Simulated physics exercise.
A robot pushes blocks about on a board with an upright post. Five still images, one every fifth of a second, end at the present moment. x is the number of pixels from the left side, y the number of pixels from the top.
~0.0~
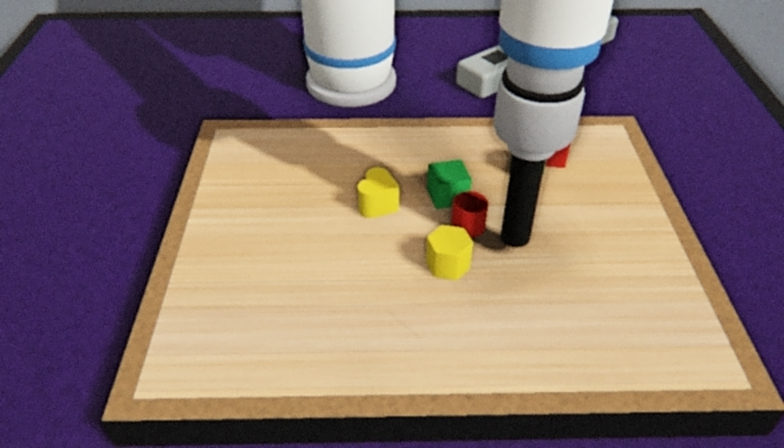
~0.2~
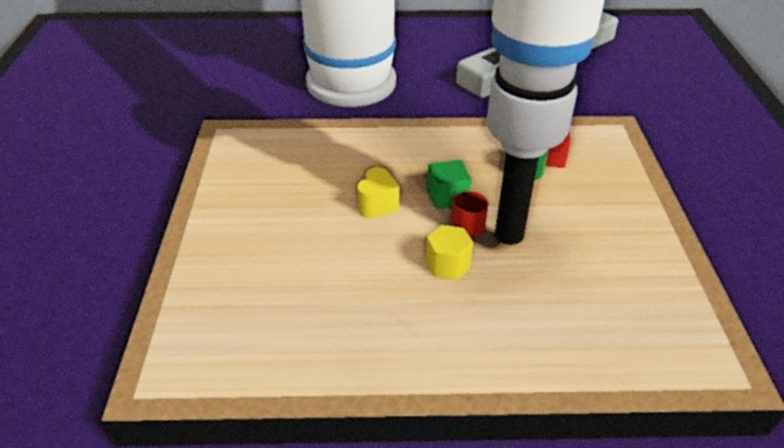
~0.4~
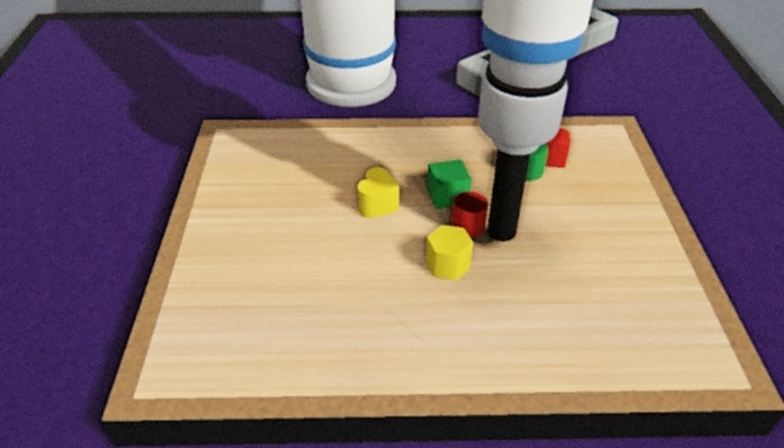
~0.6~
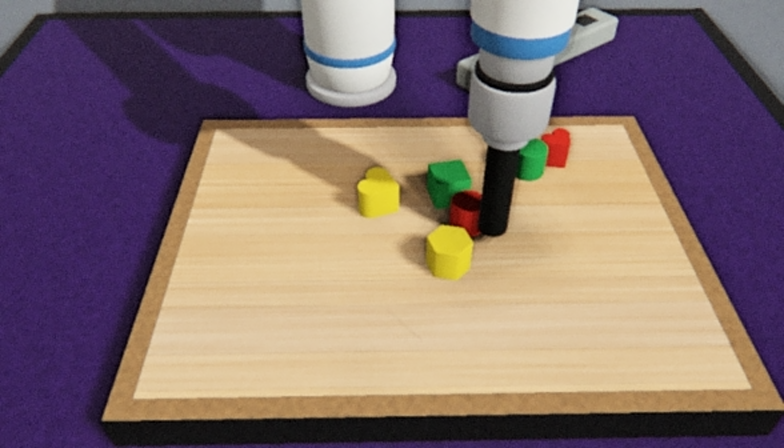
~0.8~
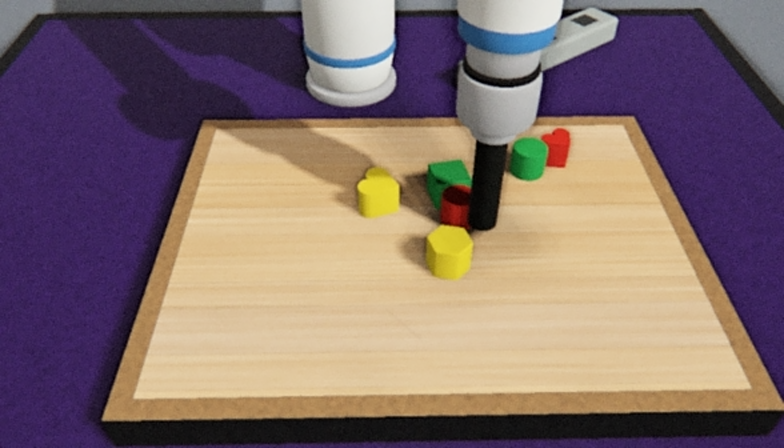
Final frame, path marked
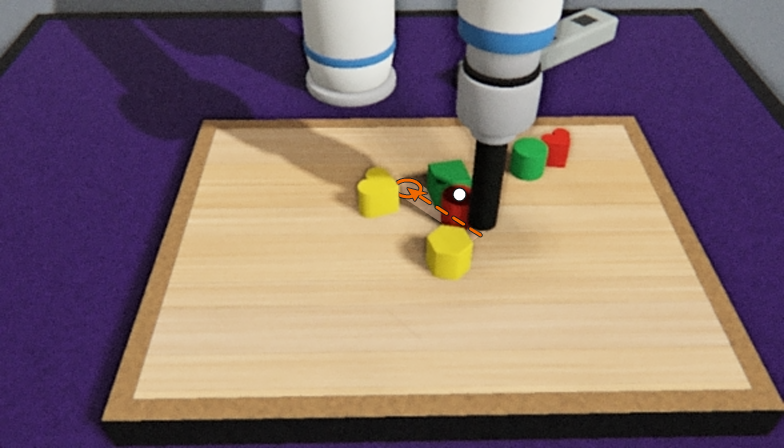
To begin with, a robot arm's black post stands on a wooden board, just right of a red round block among yellow and green blocks. The post slides slowly left, gradually uncovering a green round block behind it, then nudges the red round block slightly left toward the green square.
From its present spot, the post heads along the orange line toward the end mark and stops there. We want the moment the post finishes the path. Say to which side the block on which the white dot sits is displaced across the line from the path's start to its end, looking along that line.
It shifts leftward.
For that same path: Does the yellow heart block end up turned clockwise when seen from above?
No - that is not the case.
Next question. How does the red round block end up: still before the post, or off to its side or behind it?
By the time the path ends, the red round block is still sitting right in front of the post.
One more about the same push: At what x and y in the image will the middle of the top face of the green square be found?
It should be at about (437, 155).
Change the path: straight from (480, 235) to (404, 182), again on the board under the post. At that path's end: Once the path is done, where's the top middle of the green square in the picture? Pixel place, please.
It comes to (438, 151).
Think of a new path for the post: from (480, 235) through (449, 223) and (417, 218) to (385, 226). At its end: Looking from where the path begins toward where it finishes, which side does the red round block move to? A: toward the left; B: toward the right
Correct choice: B.
The drawn path runs straight from (480, 235) to (408, 188); the dot is on the red round block.
On the path given first. Halfway along, post at (443, 198); green square at (438, 157), turned 45° clockwise; red round block at (418, 174).
At the end, post at (408, 176); yellow heart block at (373, 180), turned 20° anticlockwise; green square at (437, 155), turned 55° clockwise; yellow hexagon not moved; red round block at (380, 157).
